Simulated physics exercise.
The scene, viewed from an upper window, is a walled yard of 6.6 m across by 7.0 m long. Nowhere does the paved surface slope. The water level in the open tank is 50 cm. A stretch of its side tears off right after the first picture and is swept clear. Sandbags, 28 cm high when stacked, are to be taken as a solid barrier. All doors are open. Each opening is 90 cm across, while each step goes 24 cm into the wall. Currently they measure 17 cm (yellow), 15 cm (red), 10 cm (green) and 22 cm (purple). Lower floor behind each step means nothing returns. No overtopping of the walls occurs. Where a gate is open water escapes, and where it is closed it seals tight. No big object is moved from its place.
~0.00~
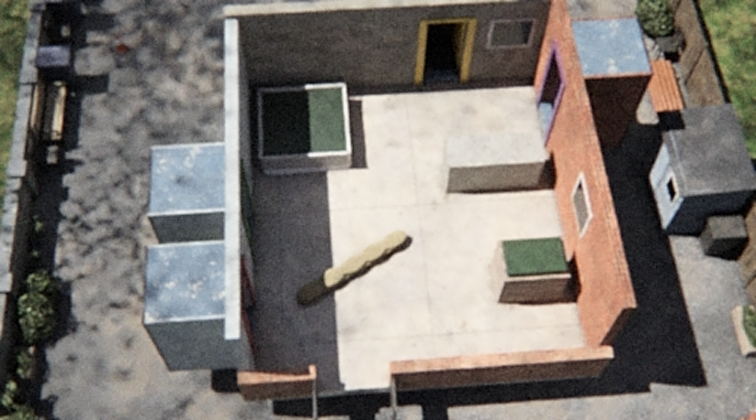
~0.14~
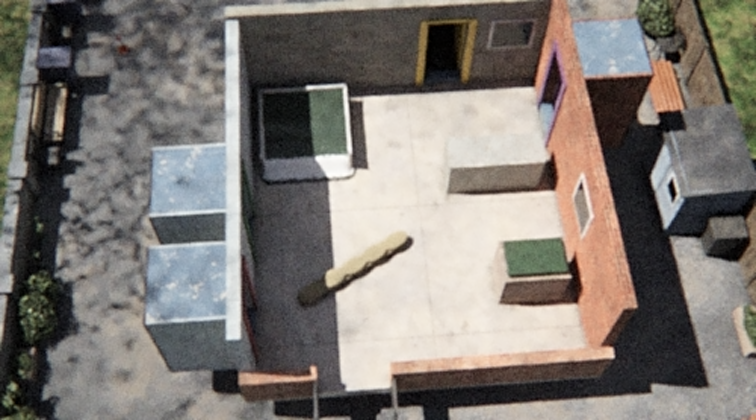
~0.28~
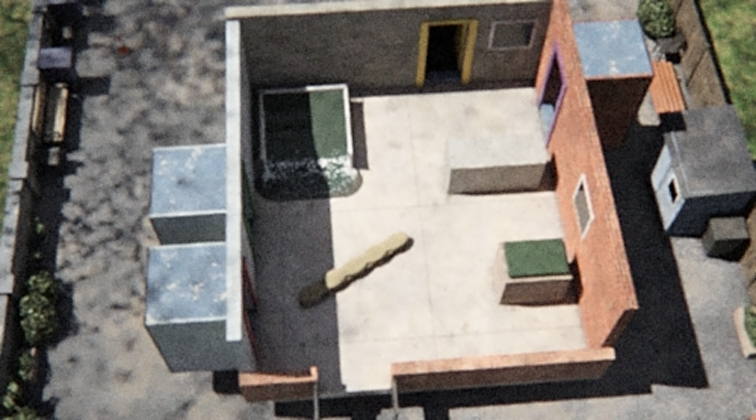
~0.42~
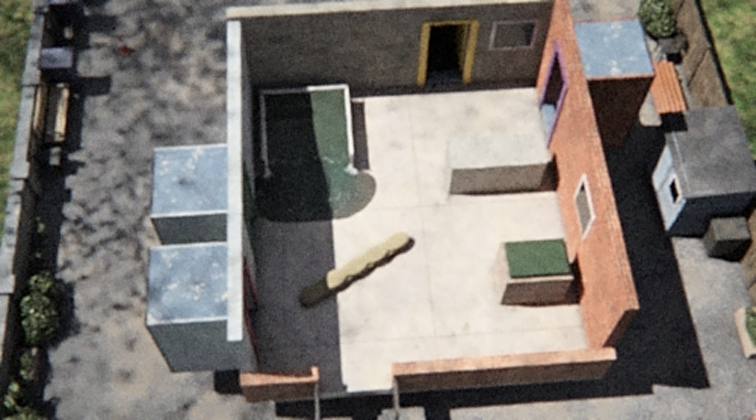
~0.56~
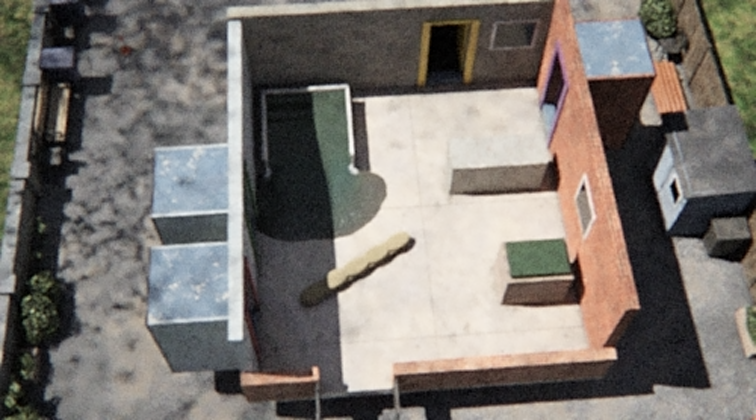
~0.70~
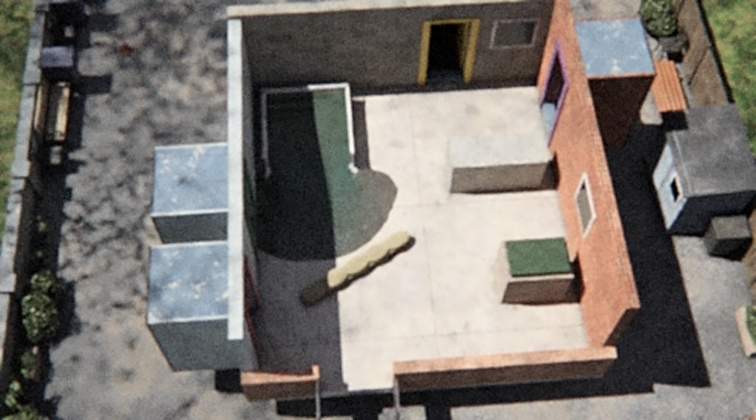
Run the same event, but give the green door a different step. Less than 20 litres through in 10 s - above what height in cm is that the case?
Above about 10.5 cm.
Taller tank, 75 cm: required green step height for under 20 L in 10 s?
The step needs to be some 15 cm.
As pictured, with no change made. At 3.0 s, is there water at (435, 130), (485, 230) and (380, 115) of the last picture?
In that order: Dry, under water, still dry.
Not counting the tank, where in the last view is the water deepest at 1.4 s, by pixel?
Near (327, 271).
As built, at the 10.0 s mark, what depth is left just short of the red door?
About 4.0 centimetres deep.
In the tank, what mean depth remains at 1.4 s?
The mean depth is about 26 cm.
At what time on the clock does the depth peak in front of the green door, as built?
Some 4.0 s, more or less.
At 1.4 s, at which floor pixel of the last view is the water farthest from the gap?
The farthest wet point sits near (286, 339).
After 1.4 s water covers 20 % of the floor, deepest (28 cm) near (327, 271); 12 cm at the green door, 0 litres in over its 10 cm step.
After 3.0 s water covers 35 % of the floor, deepest (32 cm) near (259, 384); 10 cm at the green door, 5 litres in over its 10 cm step.
After 10.0 s water covers 90 % of the floor, deepest (7 cm) near (556, 203); 4 cm at the green door, 20 litres in over its 10 cm step.
At the green door as built, the water arrived by 0.7 s and peaked near 15 cm at 4.2 s.
With a step of 8.5 cm, 36 litres would have come in within the 10 s; with 11.5 cm, 11 litres. So under 20 litres takes about 10.5 cm.
